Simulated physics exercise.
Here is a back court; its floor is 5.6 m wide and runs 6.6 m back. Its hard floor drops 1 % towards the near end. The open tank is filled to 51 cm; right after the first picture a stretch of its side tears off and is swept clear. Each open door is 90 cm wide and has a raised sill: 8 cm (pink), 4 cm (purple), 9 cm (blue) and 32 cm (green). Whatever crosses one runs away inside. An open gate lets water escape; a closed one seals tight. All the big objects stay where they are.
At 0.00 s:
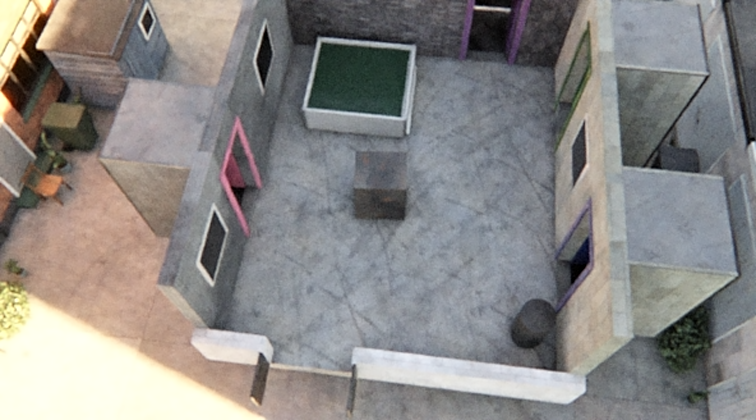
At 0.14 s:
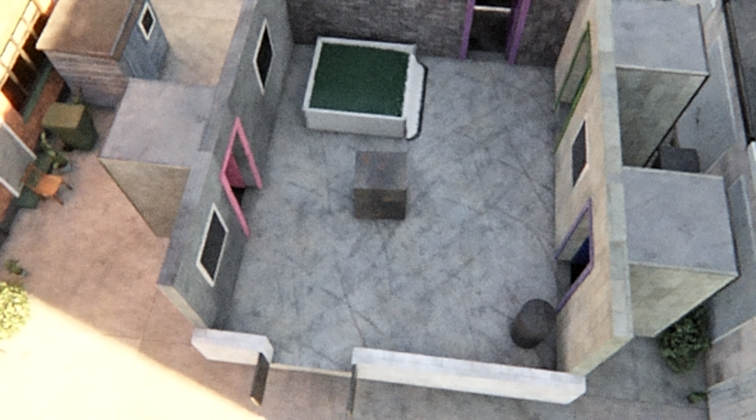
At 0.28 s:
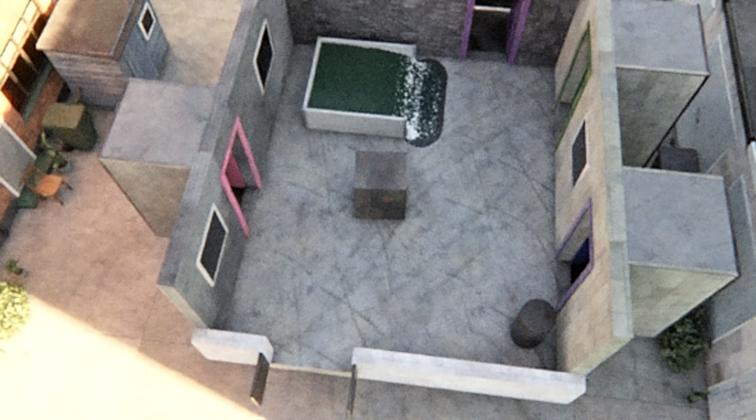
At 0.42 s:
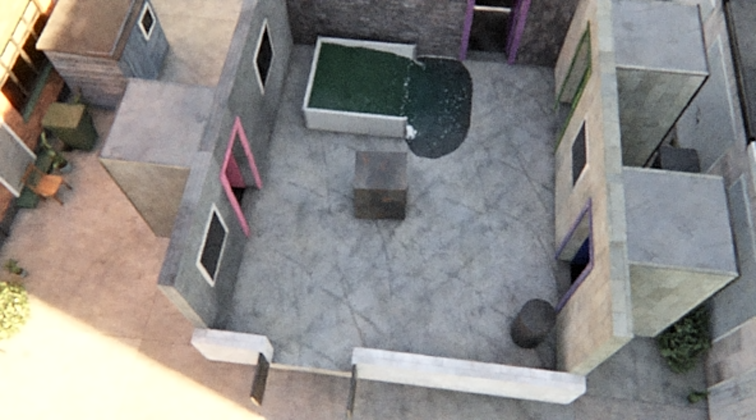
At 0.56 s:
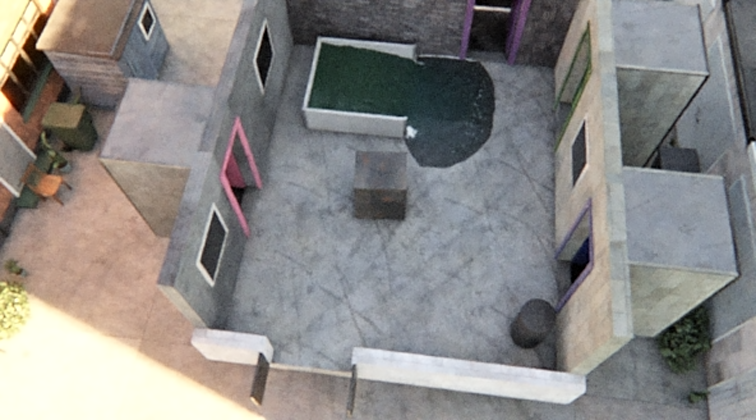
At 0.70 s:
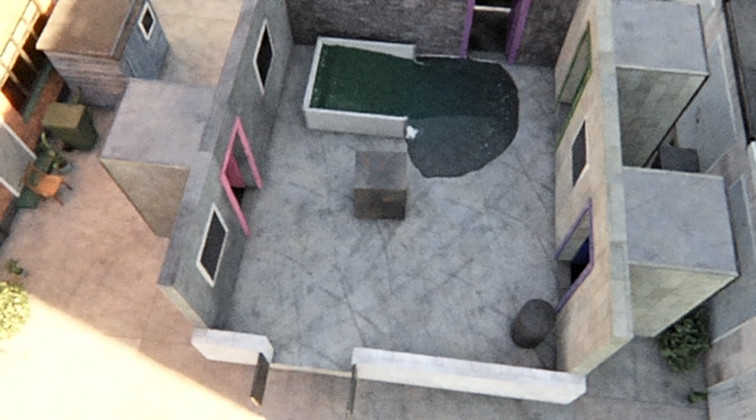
In a walled court, a tank's right side opens and dark water spreads across the floor.
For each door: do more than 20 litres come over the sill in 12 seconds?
The water let in: At the pink door it stays under the limit; at the purple door it passes the limit; at the blue door it keeps below the limit; at the green door it does not reach the limit.
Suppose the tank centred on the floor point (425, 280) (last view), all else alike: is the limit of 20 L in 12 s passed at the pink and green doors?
Against that limit: Pink not over, green below.
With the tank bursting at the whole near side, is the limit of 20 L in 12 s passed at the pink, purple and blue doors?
Then: Pink above, purple under, blue under.
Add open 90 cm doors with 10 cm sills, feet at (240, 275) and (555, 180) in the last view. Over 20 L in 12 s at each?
In turn: Not over, past it.
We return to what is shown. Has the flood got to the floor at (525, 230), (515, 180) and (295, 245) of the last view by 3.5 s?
In turn: Flooded, flooded, still dry.
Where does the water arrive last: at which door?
Last comes the pink one.
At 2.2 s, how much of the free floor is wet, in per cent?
Some 30 per cent of it.
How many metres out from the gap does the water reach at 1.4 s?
Roughly 3.4 m.
After 1.4 s water covers 25 % of the floor and is deepest (29 cm) near (555, 78); pink door not reached, purple door 9 cm at the sill, 2 L in, blue door not reached, green door 26 cm at the sill, 0 L in.
After 2.2 s water covers 30 % of the floor and is deepest (33 cm) near (529, 76); pink door not reached, purple door 10 cm at the sill, 16 L in, blue door not reached, green door 27 cm at the sill, 0 L in.
After 3.5 s water covers 40 % of the floor and is deepest (22 cm) near (556, 383); pink door not reached, purple door 13 cm at the sill, 45 L in, blue door 8 cm at the sill, 0 L in, green door 18 cm at the sill, 0 L in.
After 7.0 s water covers 75 % of the floor and is deepest (15 cm) near (225, 332); pink door not reached, purple door 5 cm at the sill, 109 L in, blue door 8 cm at the sill, 3 L in, green door 5 cm at the sill, 0 L in.
After 12.0 s water covers 95 % of the floor and is deepest (9 cm) near (545, 382); pink door 5 cm at the sill, 0 L in, purple door 1 cm at the sill, 111 L in, blue door 6 cm at the sill, 3 L in, green door 2 cm at the sill, 0 L in.
